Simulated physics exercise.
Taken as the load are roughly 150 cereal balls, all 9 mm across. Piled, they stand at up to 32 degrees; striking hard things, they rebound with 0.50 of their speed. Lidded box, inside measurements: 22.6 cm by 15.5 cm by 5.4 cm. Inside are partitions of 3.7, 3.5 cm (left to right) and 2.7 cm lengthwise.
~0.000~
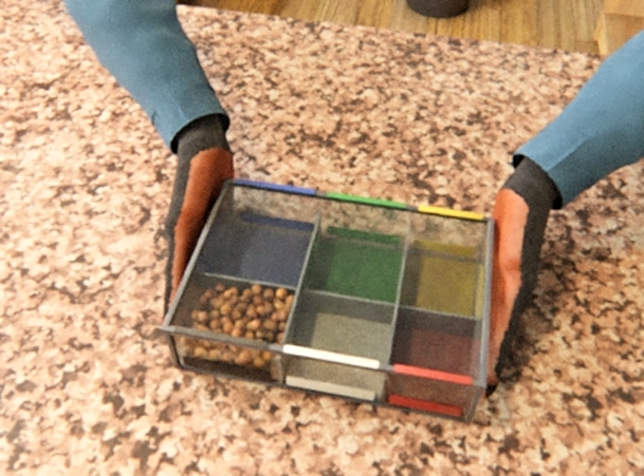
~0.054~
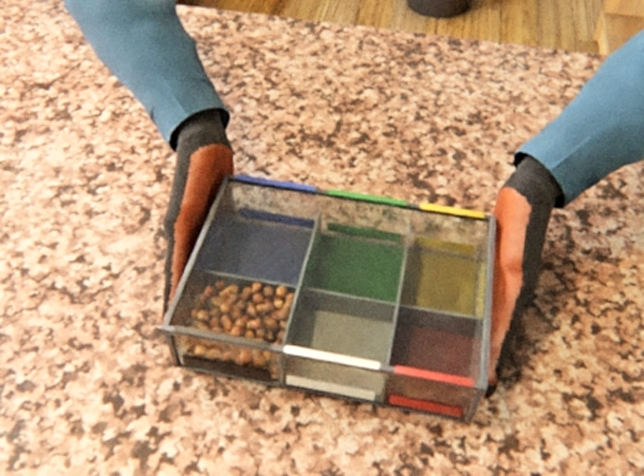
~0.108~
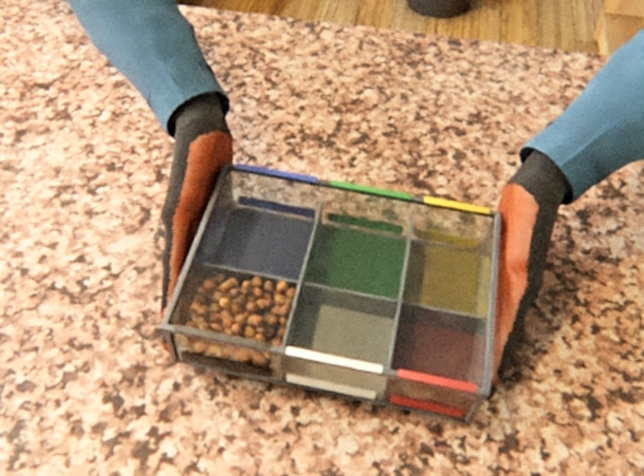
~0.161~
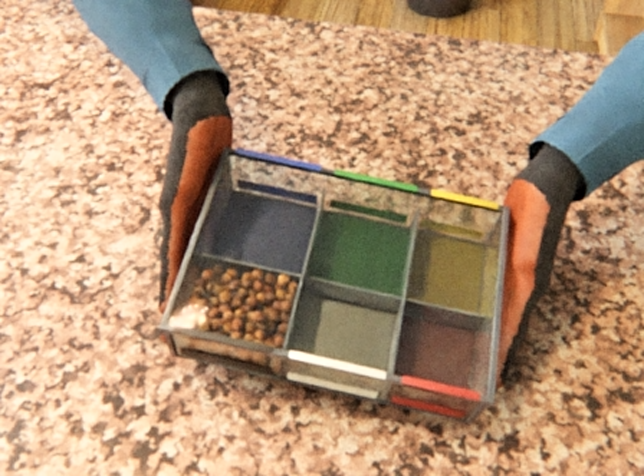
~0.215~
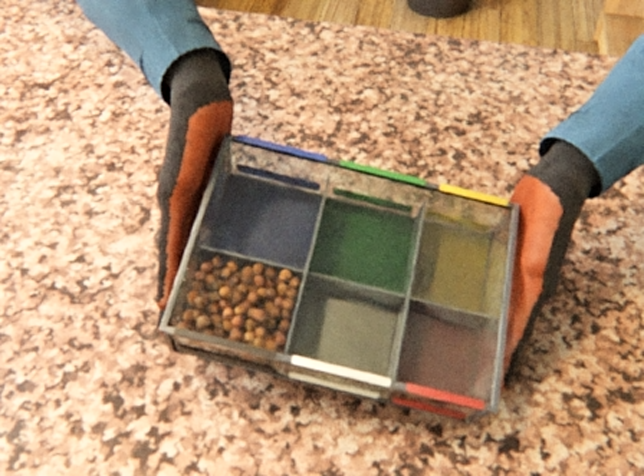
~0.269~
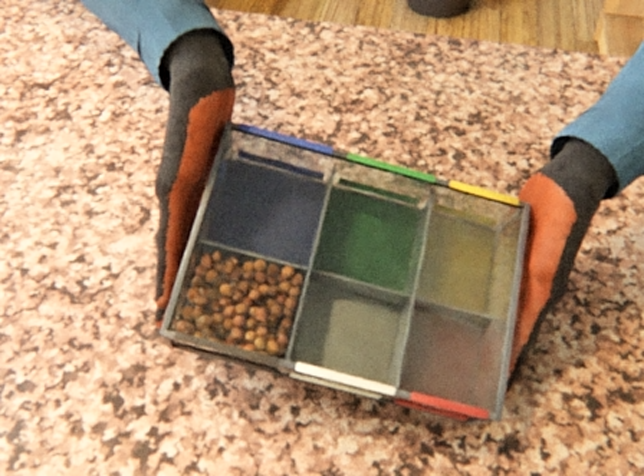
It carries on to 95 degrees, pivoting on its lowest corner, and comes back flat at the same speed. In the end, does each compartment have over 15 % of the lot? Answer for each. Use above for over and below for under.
Verdicts: Red below, blue below, green below, yellow below, white below, black above.
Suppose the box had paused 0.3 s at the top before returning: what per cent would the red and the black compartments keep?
Result - red: 10 %, black: 85 %.
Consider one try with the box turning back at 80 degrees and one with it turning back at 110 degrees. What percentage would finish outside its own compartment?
Around 5 and 10 in a hundred, respectively.
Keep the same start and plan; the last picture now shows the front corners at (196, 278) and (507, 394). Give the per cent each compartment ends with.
So it works out as red at 25 percent, blue at 0 percent, green at 0 percent, yellow at 0 percent, white at 5 percent and black at 75 percent.
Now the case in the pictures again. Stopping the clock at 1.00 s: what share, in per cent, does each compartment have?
It splits as red 0, blue 0, green 0, yellow 0, white 5 and black 95 percent.
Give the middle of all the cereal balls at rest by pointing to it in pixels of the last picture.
Resting centre estimate: Around (252, 348).
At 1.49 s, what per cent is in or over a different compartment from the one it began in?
Around 10 percent.
After 1.00 s, tilt 94 degrees; white 5 %, black 95 %.
Then, at 1.49 s, tilt 40 degrees; red 5 %, white 5 %, black 90 %.
After 2.04 s, tilt 0 degrees; red 5 %, white 5 %, black 90 %.
At rest (2.5 s), red 5 %, blue 0 %, green 0 %, yellow 0 %, white 5 %, black 90 %.
